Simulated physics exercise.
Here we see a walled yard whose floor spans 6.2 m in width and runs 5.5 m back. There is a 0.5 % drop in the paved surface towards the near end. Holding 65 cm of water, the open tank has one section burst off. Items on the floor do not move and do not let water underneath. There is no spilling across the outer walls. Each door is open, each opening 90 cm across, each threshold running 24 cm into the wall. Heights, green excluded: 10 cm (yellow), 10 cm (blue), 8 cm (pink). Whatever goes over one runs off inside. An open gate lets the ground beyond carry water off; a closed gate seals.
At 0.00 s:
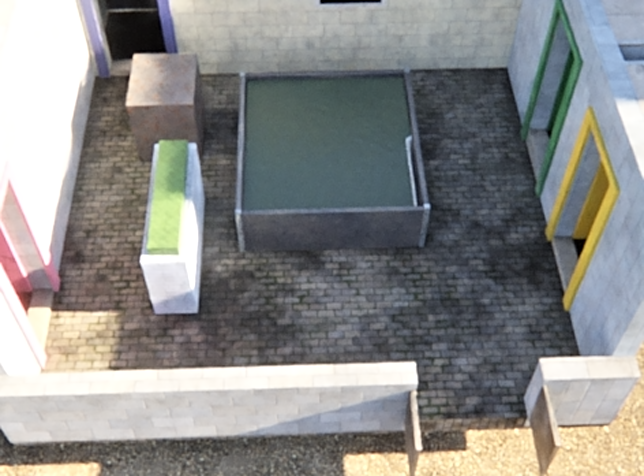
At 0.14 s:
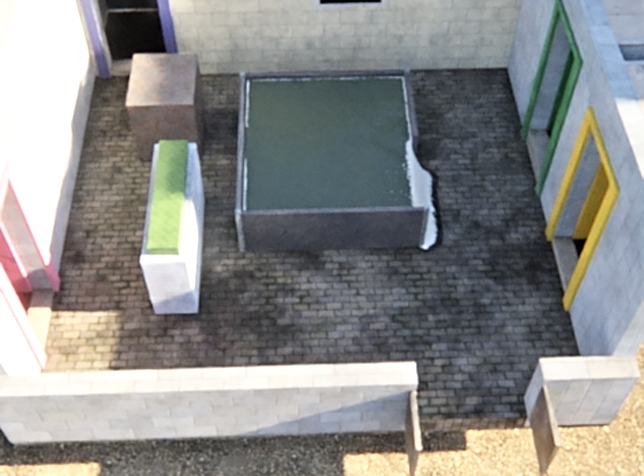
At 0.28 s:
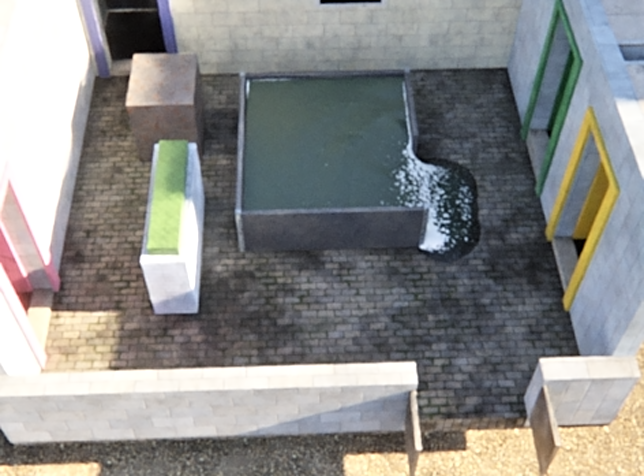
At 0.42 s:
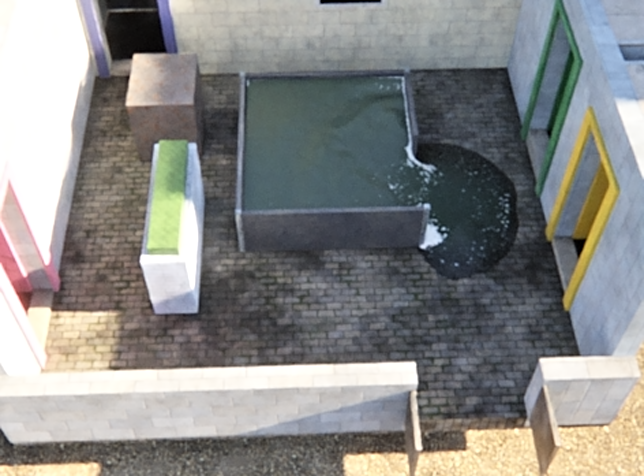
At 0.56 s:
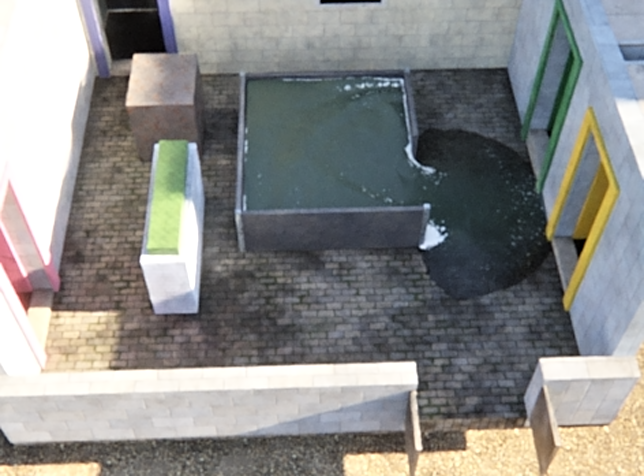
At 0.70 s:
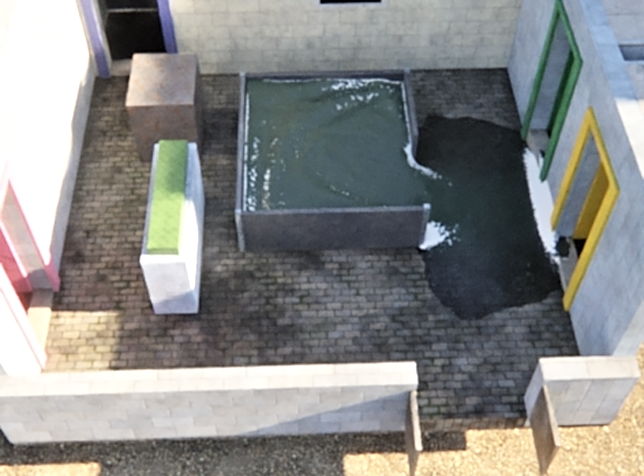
Water pouring from the broken right side of an open tank, spreading across a walled paved yard to the right-hand doorways.
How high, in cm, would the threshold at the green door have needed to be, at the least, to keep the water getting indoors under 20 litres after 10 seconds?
About 30 cm.
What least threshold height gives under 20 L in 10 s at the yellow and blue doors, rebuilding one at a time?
About 30 cm at yellow and 10.5 cm at blue.
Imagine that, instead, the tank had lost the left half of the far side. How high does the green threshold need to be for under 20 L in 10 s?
A minimum of about 8.5 cm.
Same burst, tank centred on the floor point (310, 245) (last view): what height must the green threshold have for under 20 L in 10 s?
Minimum: Approx. 6.0 cm.
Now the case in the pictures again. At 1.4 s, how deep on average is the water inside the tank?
The mean depth is roughly 48 cm.
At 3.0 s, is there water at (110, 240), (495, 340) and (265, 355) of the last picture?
Status: Clear / submerged / clear.
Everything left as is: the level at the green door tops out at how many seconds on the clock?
Roughly at 2.0 s.
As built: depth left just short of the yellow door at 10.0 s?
It stands about 9.5 centimetres deep.
After 1.4 s water covers 20 % of the floor, deepest (44 cm) near (538, 209); 31 cm at the green door, 12 litres in over its 23 cm threshold.
After 3.0 s water covers 45 % of the floor, deepest (36 cm) near (581, 380); 25 cm at the green door, 62 litres in over its 23 cm threshold.
After 10.0 s water covers 95 % of the floor, deepest (14 cm) near (33, 412); 7 cm at the green door, 68 litres in over its 23 cm threshold.
At the green door as built, the water arrived by 0.7 s and peaked near 31 cm at 2.0 s.
With a threshold of 26 cm, 43 litres would have come in within the 10 s; with 35 cm, 4 litres. So under 20 litres takes about 30 cm.
